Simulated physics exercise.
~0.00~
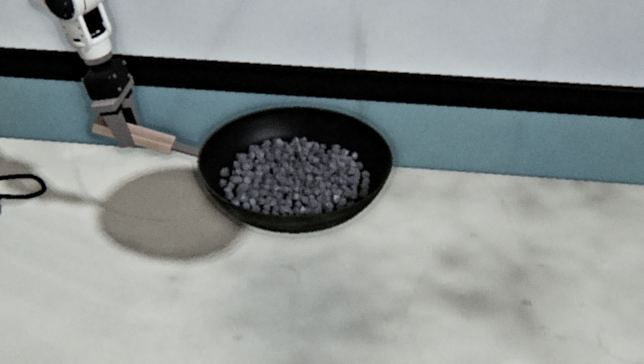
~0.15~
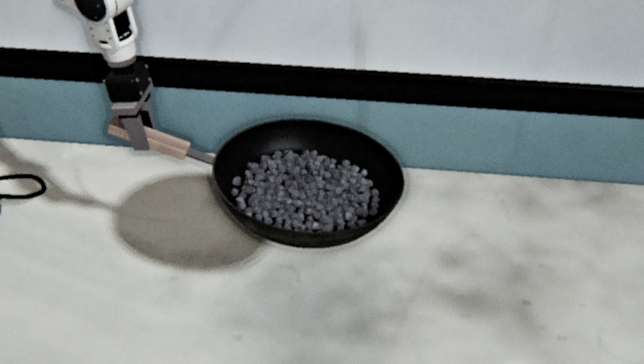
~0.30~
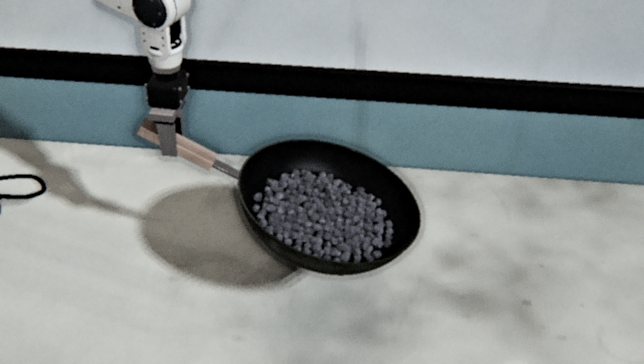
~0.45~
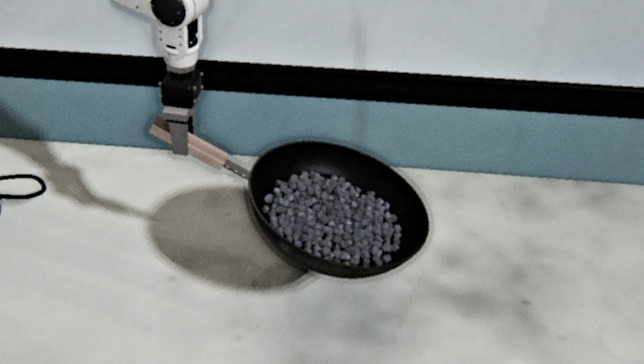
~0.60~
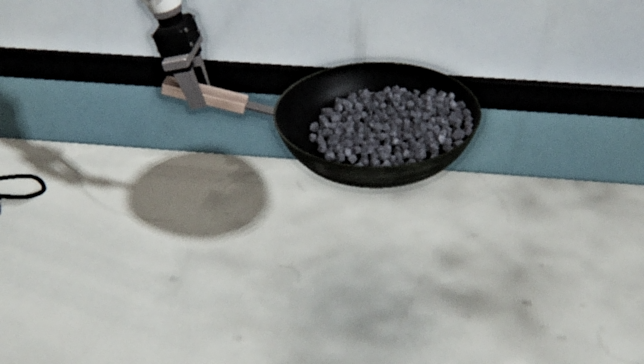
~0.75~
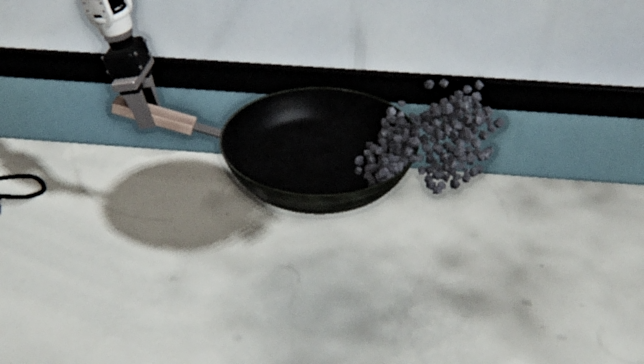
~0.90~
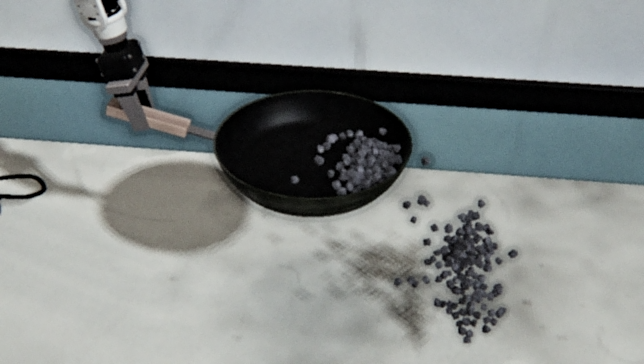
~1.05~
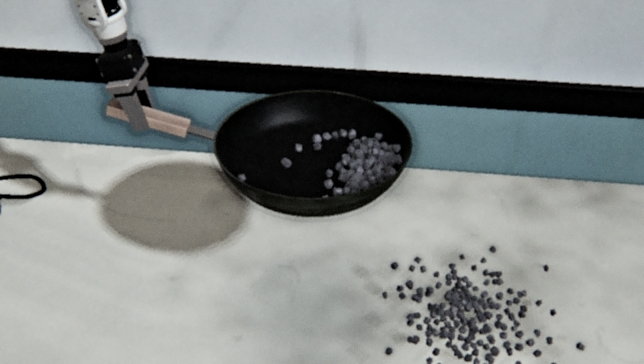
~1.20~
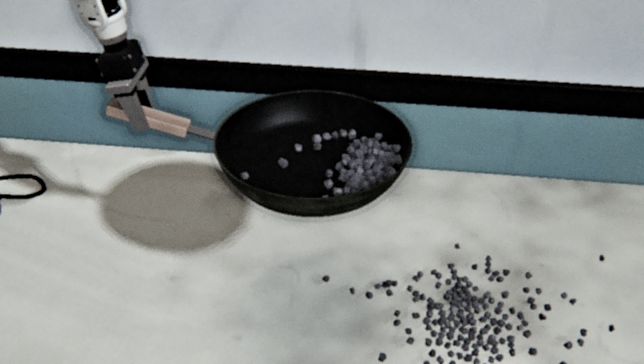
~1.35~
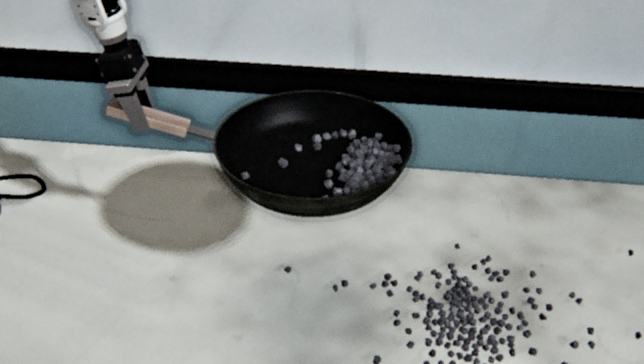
The clip opens with a robot gripper holding a black frying pan by its handle, a heap of small grey pebbles inside, above a pale marbled surface. The arm carries the pan to the right and downward, and the pan leans a little while the heap stays in. It then lifts the pan up and to the right before pulling it sharply back to the left. Many pebbles fly over the right rim, drop and scatter across the surface. The pan ends held still, a smaller cluster remaining at its right side and most of the pebbles spread below.
